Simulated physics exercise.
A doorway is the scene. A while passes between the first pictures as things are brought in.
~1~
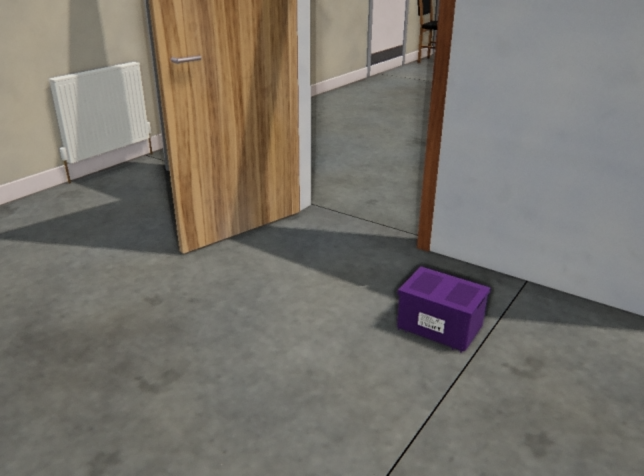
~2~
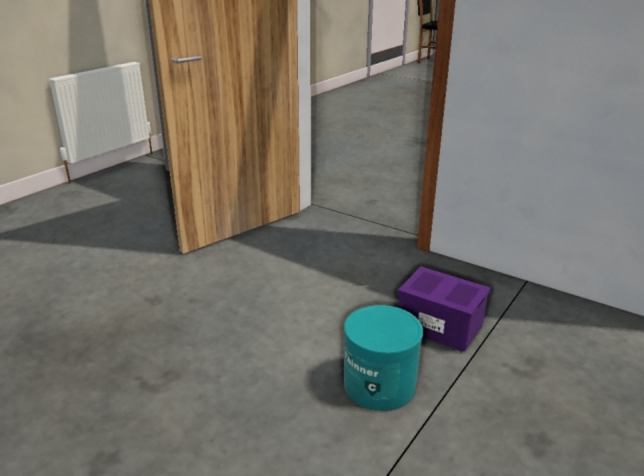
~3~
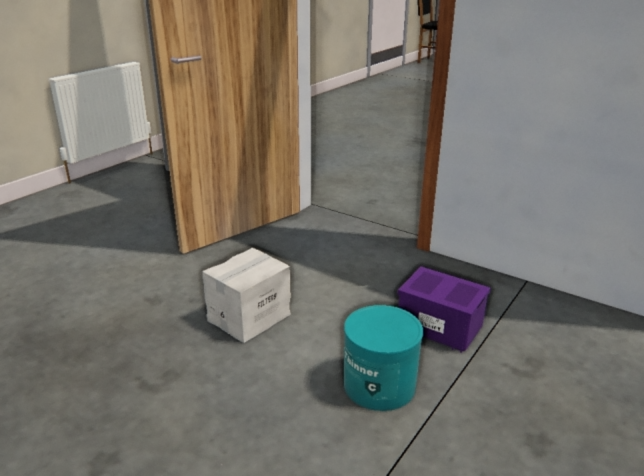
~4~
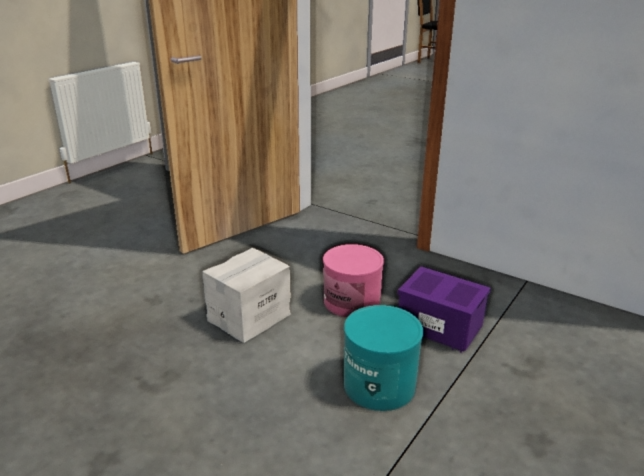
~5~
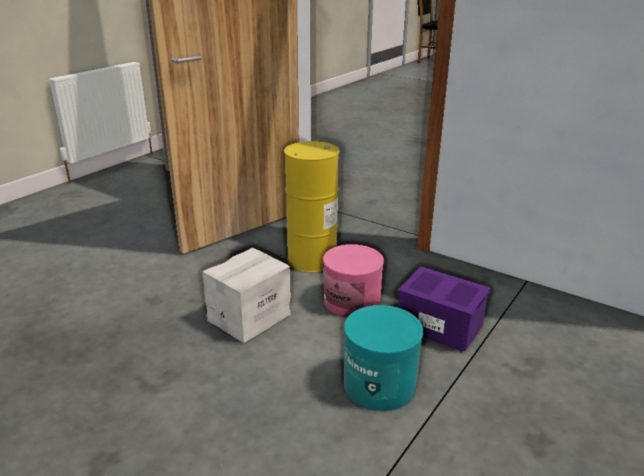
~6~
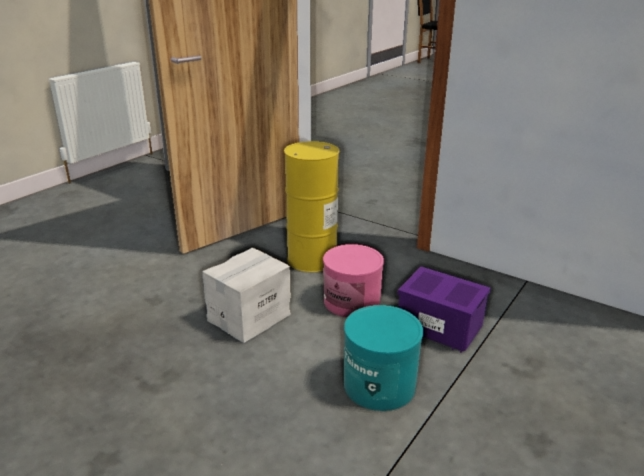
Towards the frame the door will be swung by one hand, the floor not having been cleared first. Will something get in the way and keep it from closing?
It fails to finish its swing.
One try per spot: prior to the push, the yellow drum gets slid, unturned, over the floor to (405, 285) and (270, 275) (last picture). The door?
On the first try the door finishes its swing, and on the second it is obstructed.
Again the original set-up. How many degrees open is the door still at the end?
About 60°.
Then, 0.60 s on from there, door 96° open.
Then, 1.00 s on from there, door 84° open.
Then, 1.30 s on from there, door 72° open.
Then, 1.50 s on from there, door 64° open.
In the end, door 60° open; all 5 unmoved. At the end, from the last picture's camera, yellow drum near (313, 207).
